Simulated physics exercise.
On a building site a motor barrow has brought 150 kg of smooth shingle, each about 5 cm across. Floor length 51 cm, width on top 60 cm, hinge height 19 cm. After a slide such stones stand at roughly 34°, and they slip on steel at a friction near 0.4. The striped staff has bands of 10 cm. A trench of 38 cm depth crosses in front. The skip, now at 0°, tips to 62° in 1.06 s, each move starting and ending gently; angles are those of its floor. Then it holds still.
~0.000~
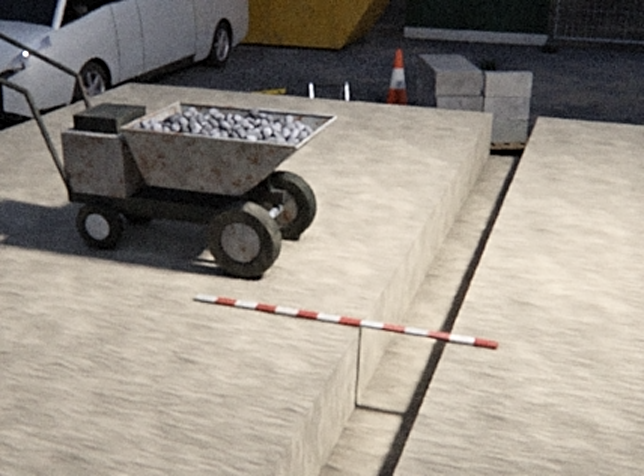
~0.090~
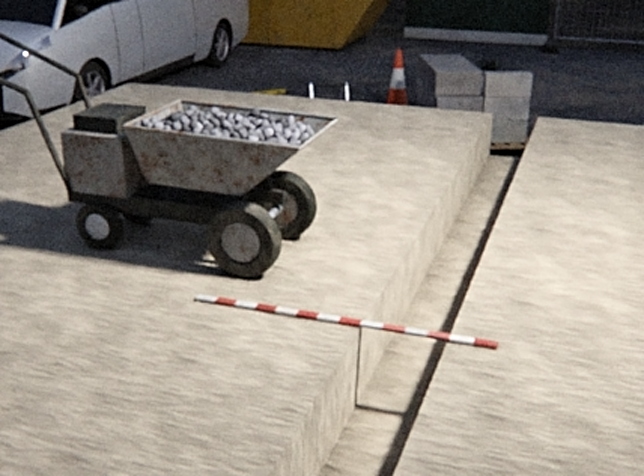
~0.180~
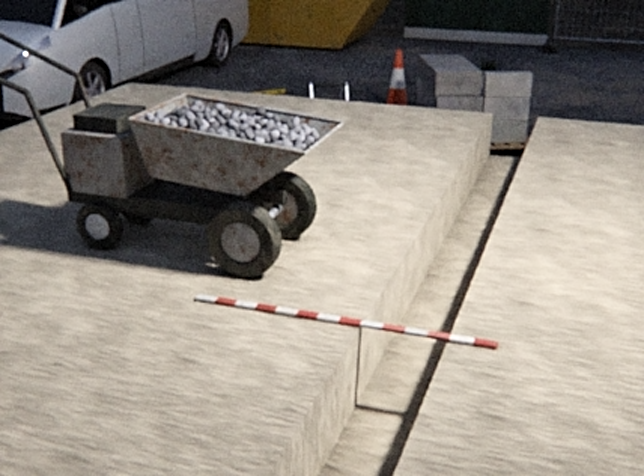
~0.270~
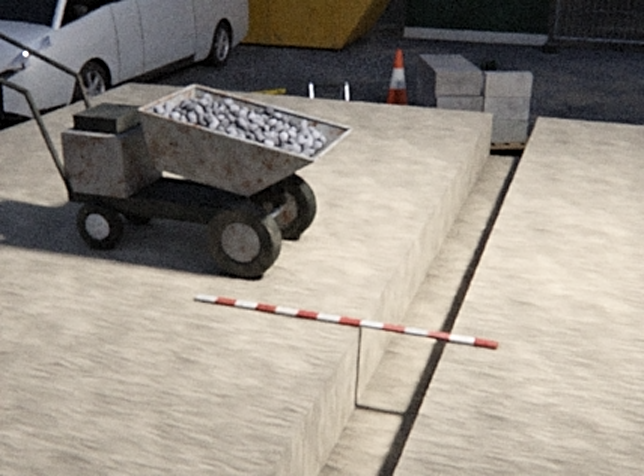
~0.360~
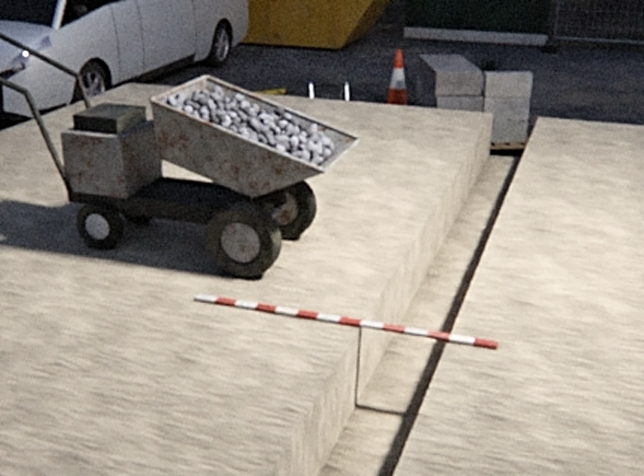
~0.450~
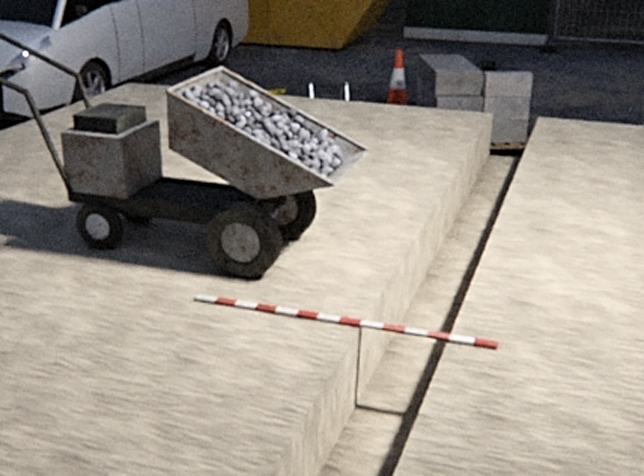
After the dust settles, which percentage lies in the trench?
Close to 100 in a hundred.
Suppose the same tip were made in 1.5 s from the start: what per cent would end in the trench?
Then about 100 per cent.
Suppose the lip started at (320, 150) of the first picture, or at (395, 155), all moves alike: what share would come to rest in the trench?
Near 95 per cent from the first place, 20 from the second.
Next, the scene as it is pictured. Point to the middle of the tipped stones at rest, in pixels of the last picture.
Around (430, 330).
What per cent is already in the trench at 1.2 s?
Some 35 per cent.
After 0.8 s the floor is at 53°; 100 % in the skip; the foremost stones are at (371, 214).
After 1.2 s the floor is at 62°; 61 % in the skip, 4 % short of the trench, 35 % in the trench; the foremost stones are at (456, 326).
After 1.5 s the floor is at 62°; 21 % in the skip, 4 % short of the trench, 75 % in the trench; the foremost stones are at (467, 320).
After 3.5 s the floor is at 62°; 0 % in the skip, 100 % in the trench; the foremost stones are at (466, 320).
